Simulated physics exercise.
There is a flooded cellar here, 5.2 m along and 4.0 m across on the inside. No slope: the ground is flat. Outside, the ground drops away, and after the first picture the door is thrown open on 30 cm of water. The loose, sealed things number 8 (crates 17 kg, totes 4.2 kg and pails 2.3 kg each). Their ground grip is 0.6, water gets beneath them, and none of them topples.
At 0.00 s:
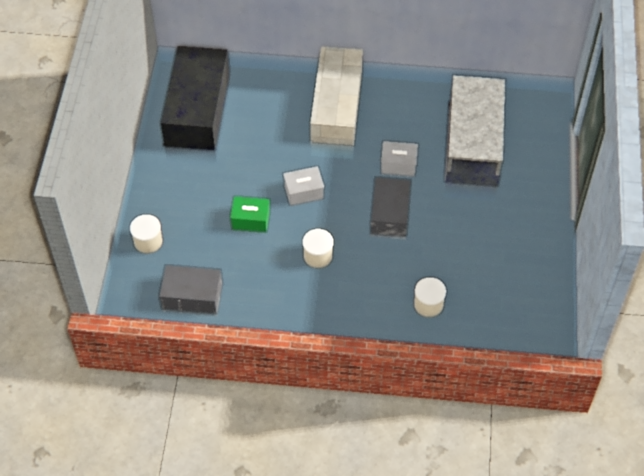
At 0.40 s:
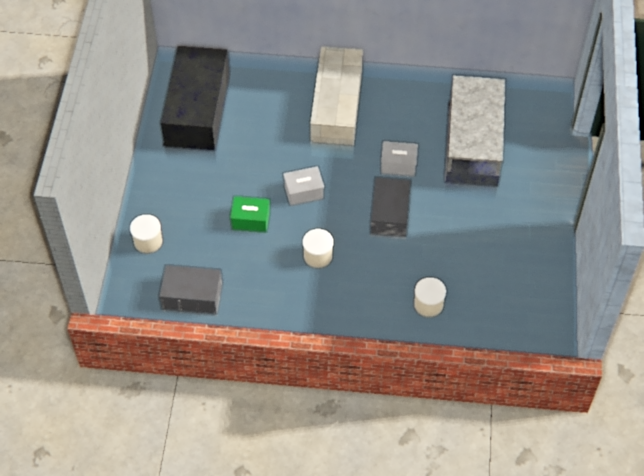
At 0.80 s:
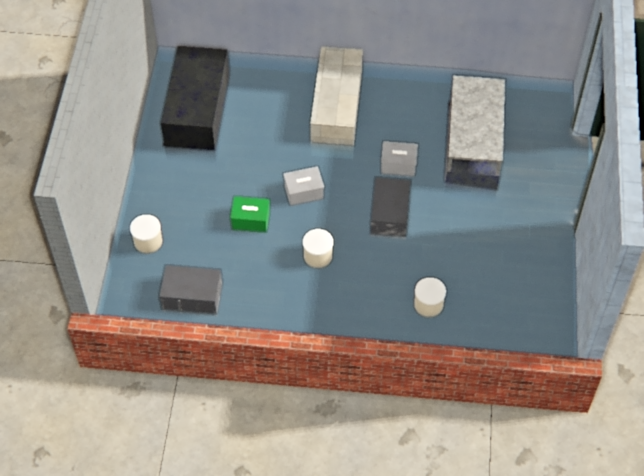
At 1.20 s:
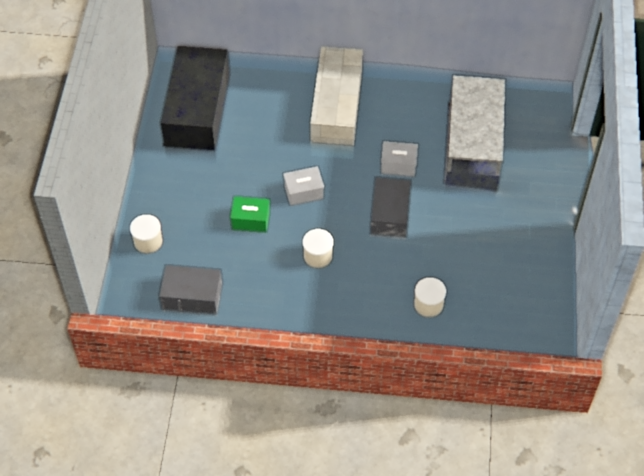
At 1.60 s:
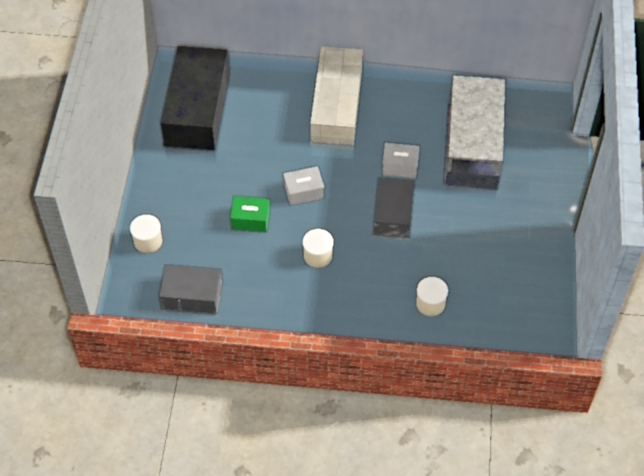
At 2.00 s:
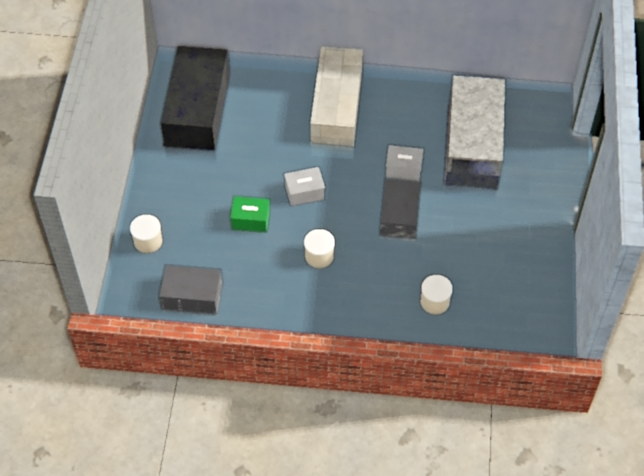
Door opening at right of a flooded cellar, then a few grey and pale objects shifting slightly right while others stay put.
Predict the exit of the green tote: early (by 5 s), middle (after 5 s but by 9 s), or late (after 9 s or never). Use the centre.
Late.
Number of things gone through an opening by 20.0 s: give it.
I count 6 of them.
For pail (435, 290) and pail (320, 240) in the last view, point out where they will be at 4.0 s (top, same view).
Approx. (479, 283); approx. (358, 245).
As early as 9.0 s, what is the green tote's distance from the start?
About 120 cm out of place.
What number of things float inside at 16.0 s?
Then: 4.
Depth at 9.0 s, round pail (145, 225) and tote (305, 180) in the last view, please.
Depths: Near 20 cm, then near 20 cm.
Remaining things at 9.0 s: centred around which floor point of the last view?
That lands at roughly (376, 226).
After 4.0 s the green tote is near (276, 214), 0.3 m from its start, afloat; 0 of 8 are out; 8 afloat.
After 9.0 s the green tote is near (349, 217), 1.1 m from its start, afloat; 1 of 8 are out; 7 afloat.
After 16.0 s the green tote is near (496, 214), 2.8 m from its start, afloat; 4 of 8 are out; 4 afloat.
After 20.0 s the green tote has gone out (at 18.3 s); 6 of 8 are out; 2 afloat.
